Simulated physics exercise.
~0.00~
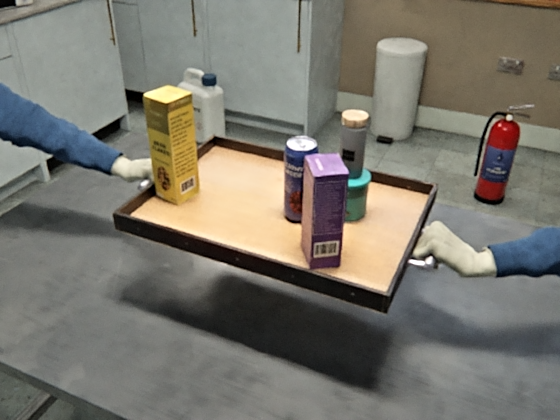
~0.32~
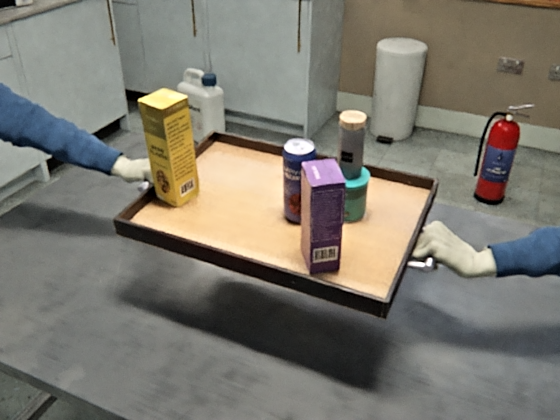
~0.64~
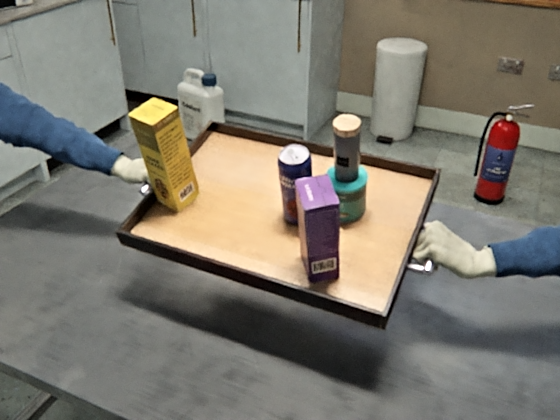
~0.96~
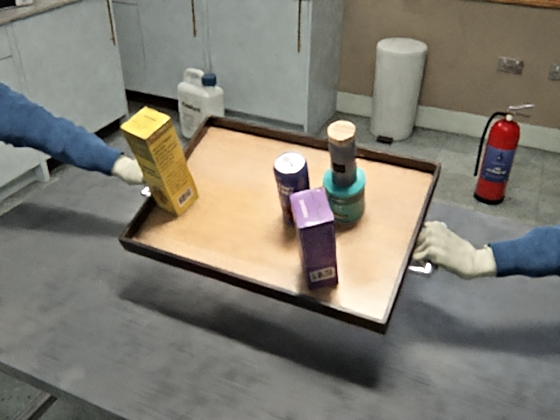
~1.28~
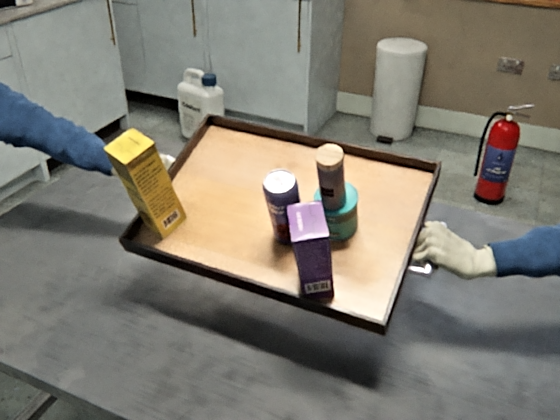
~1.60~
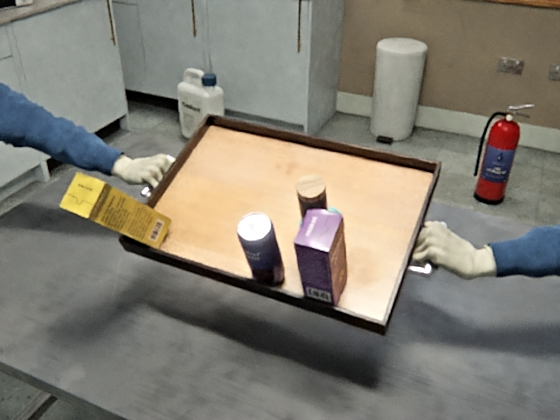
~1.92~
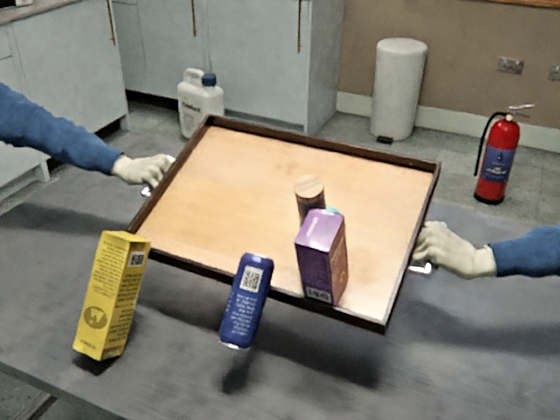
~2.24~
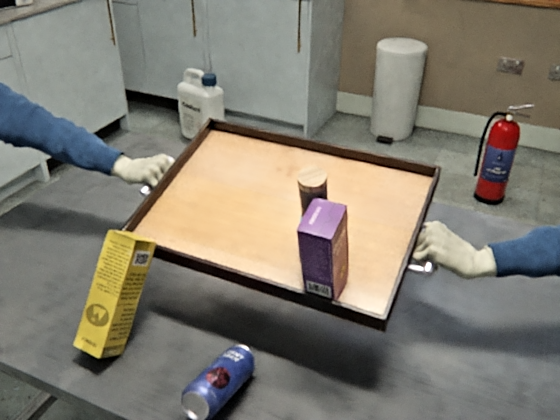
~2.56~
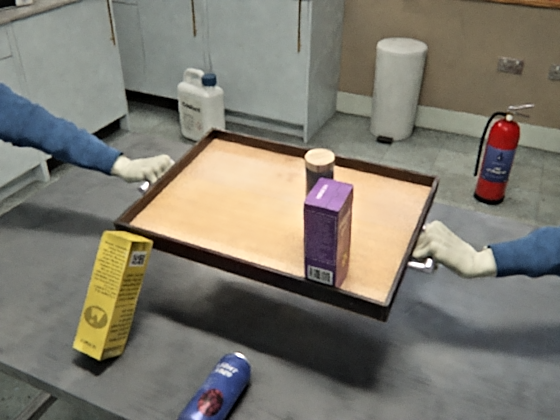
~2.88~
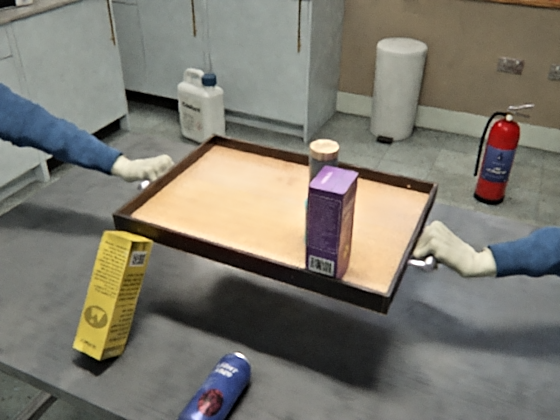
To begin with, two gloved hands hold a rimmed tray carrying a yellow carton, a blue can, a purple carton, a turquoise tin and a grey shaker. The hands tip the near edge down, and the items lean and slide toward it. The yellow carton topples over the rim, and the blue can follows, while the others stop near the front. The can ends up lying on the table, and the yellow carton rests there upside down. Finally the tray is levelled, with the purple carton and shaker upright and the tin mostly hidden behind the carton.
